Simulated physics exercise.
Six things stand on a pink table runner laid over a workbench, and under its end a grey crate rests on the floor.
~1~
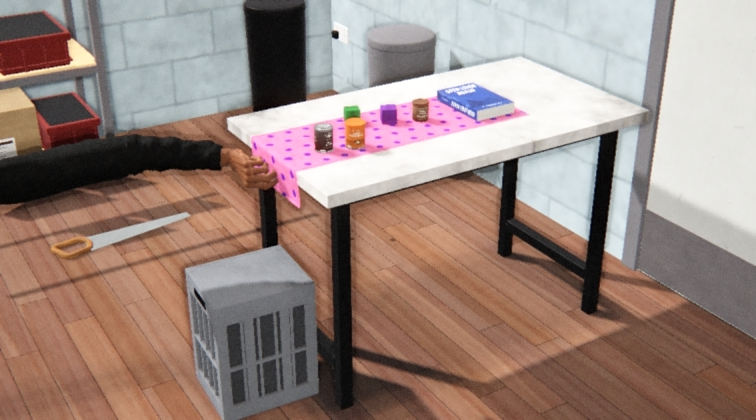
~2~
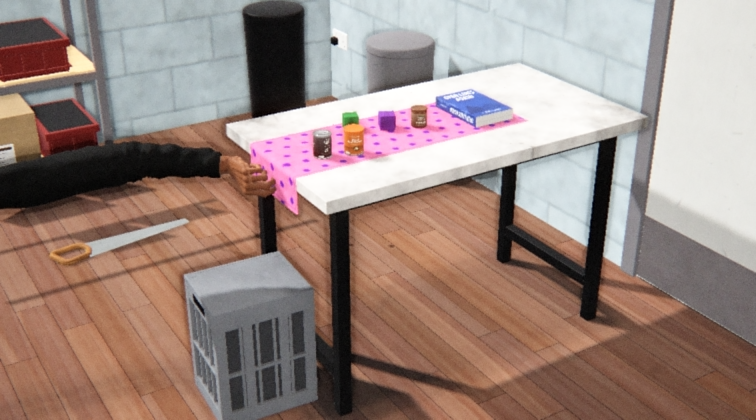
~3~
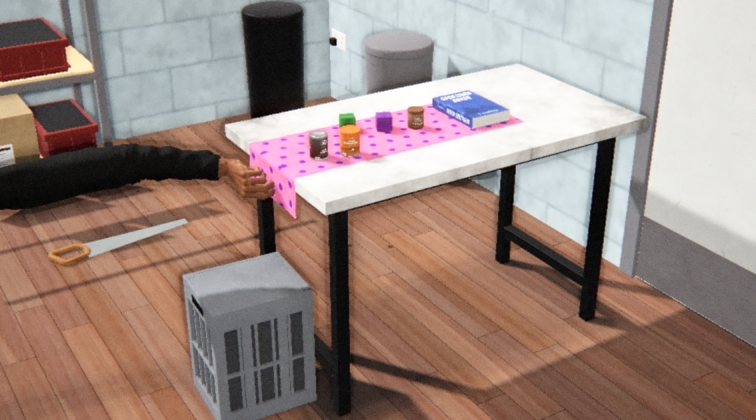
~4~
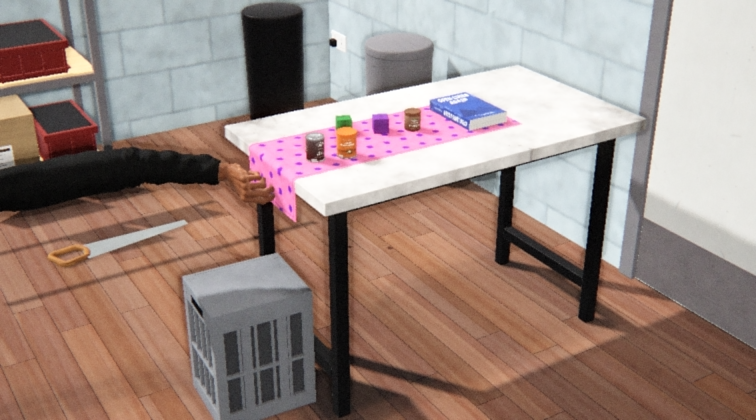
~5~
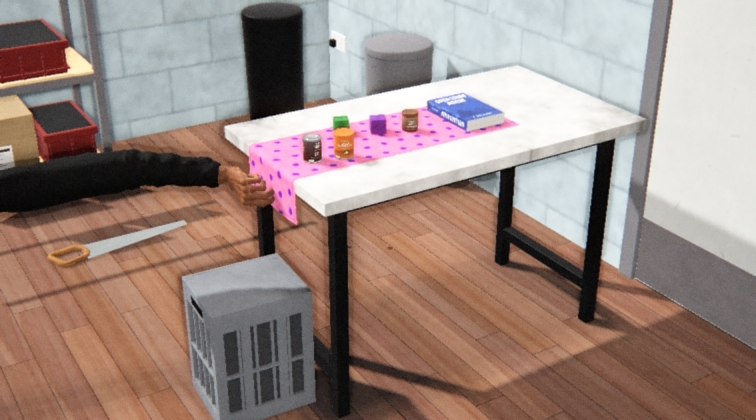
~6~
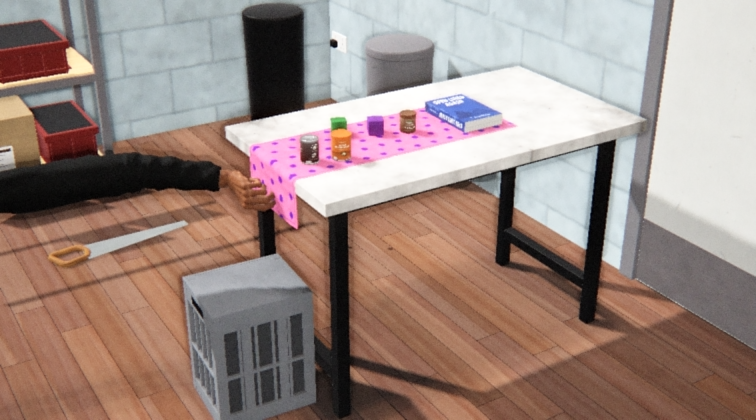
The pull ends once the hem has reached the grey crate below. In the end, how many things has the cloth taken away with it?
This will send two of them over the edge.
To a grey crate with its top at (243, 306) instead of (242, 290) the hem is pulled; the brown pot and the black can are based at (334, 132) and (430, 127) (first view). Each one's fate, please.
Here's what happens: The brown pot leaves its perch, the black can remains aboard.
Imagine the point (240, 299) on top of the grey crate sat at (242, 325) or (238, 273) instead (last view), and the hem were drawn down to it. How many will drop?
First case 3, second case 1.
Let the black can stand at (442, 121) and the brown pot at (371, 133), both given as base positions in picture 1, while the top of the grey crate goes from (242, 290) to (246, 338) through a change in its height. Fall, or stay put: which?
As for the black can, it stays in place; as for the brown pot, it leaves the top.
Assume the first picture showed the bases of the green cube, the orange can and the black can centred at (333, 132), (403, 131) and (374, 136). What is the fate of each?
The green cube goes over, the orange can remains up, the black can remains up.
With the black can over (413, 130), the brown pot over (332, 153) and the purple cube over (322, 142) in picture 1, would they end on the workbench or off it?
Black can - stays aboard, brown pot - leaves the top, purple cube - leaves the top.
A little later, hem near (274, 258); black can gone.
Next, hem on the crate; black can and orange can gone.
When it is over, hem on the crate; black can and orange can gone. It carries off two.
